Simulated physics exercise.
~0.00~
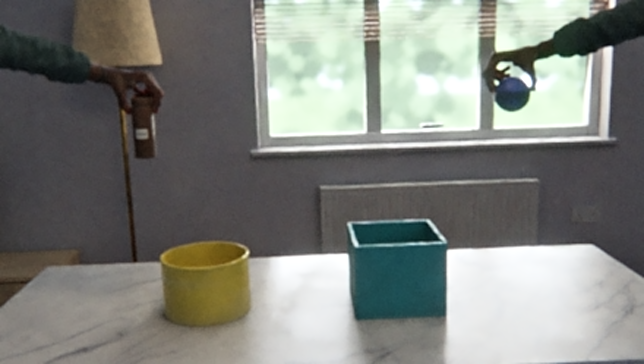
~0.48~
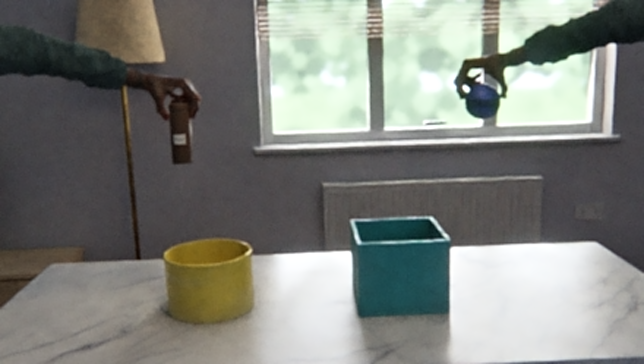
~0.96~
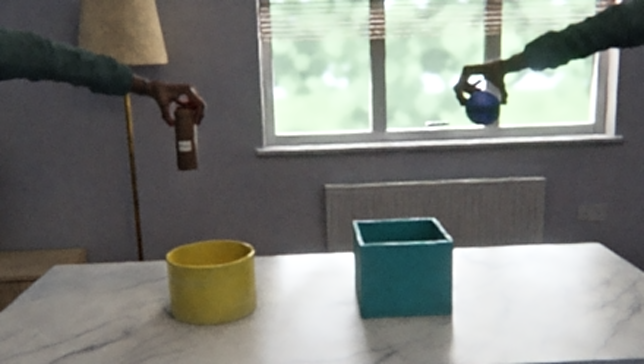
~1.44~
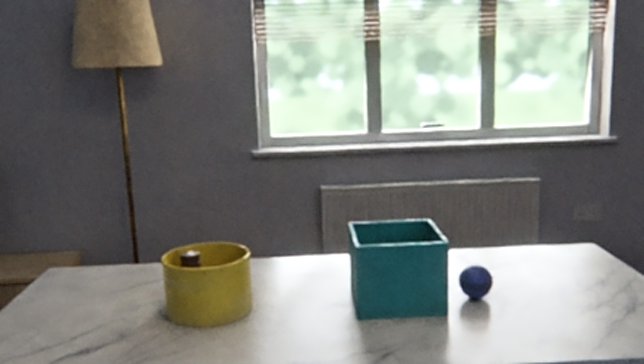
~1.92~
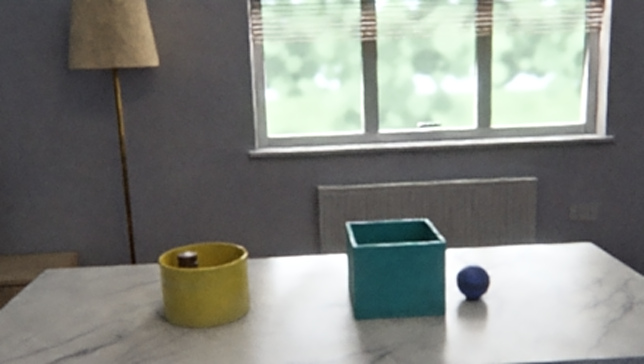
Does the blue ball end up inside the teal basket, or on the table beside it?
The blue ball ends up on the table just to the right of the teal basket, while the brown shaker is caught in the yellow bucket.
